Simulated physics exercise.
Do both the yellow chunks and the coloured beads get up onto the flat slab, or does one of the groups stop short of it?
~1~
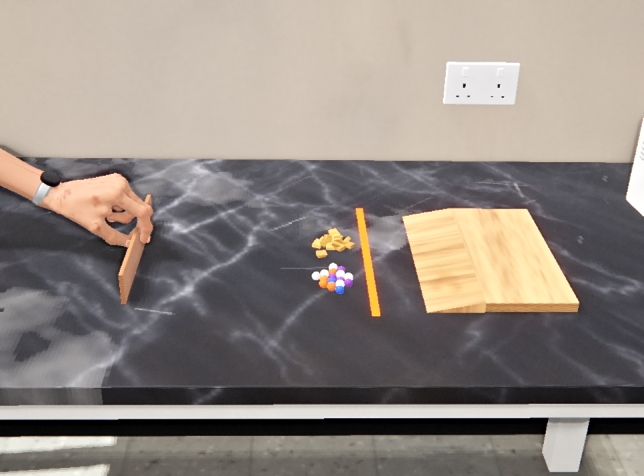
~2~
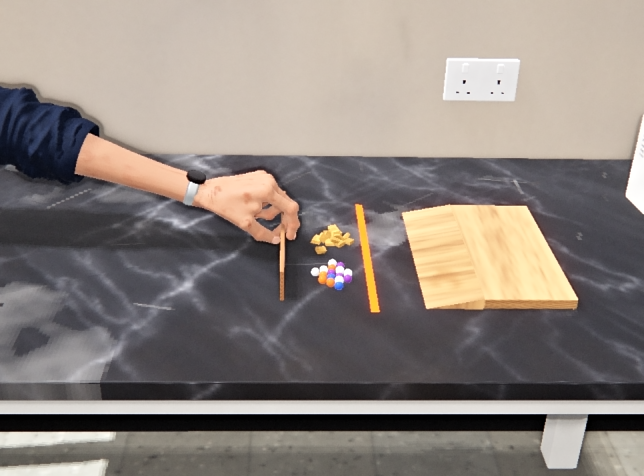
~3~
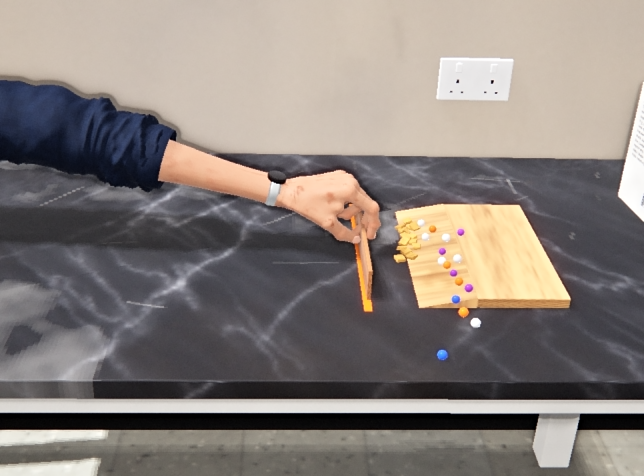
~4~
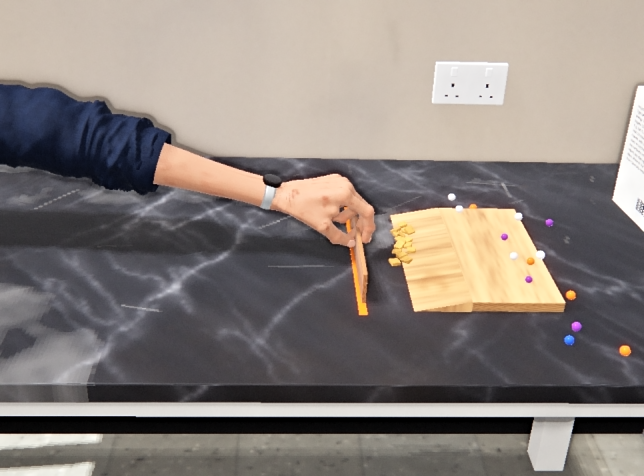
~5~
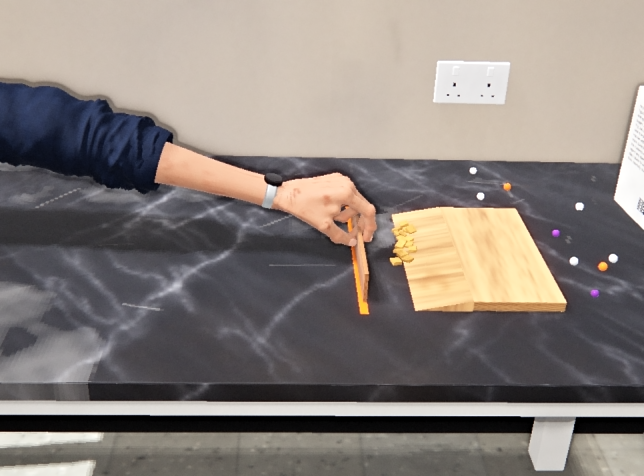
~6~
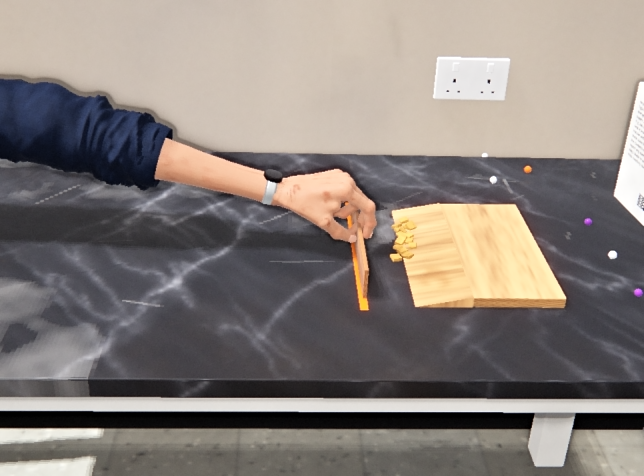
One group stops short. The coloured beads in front get up onto the slab and roll on beyond it, while the yellow chunks at the back come to rest around the lower edge of the ramp and never reach the slab.
